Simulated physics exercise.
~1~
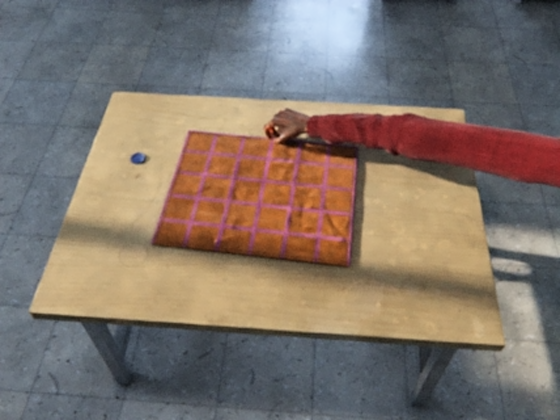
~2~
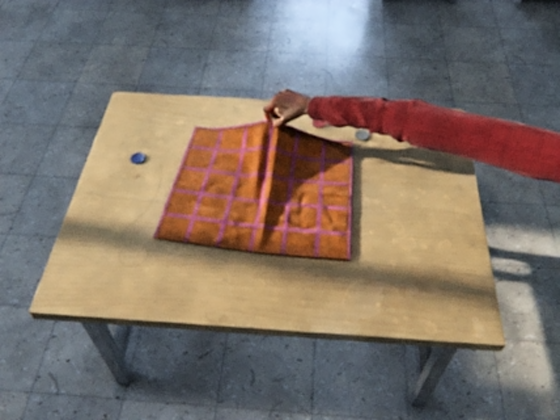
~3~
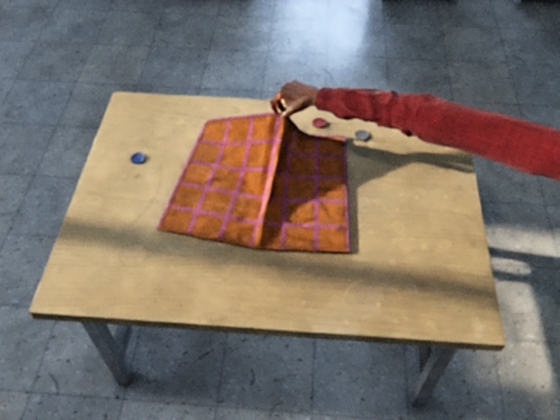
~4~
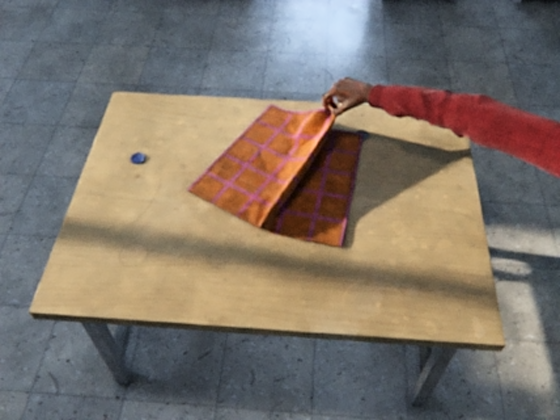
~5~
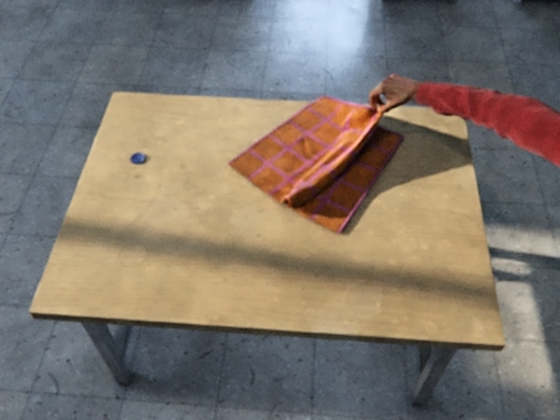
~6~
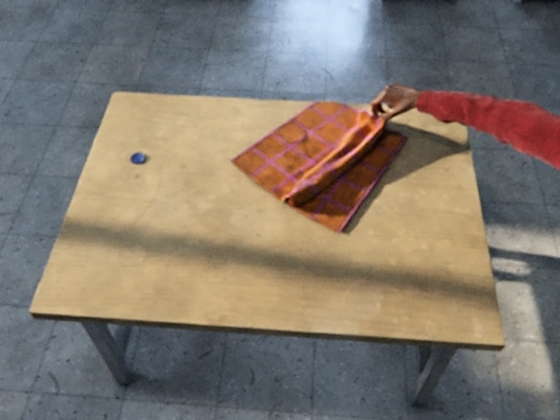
An orange cloth with a pink grid lay on a wooden table until a red-sleeved hand lifted its far edge, briefly revealing a red lid and a grey disc, then dragged it right over them and lowered it, leaving the blue lid uncovered.
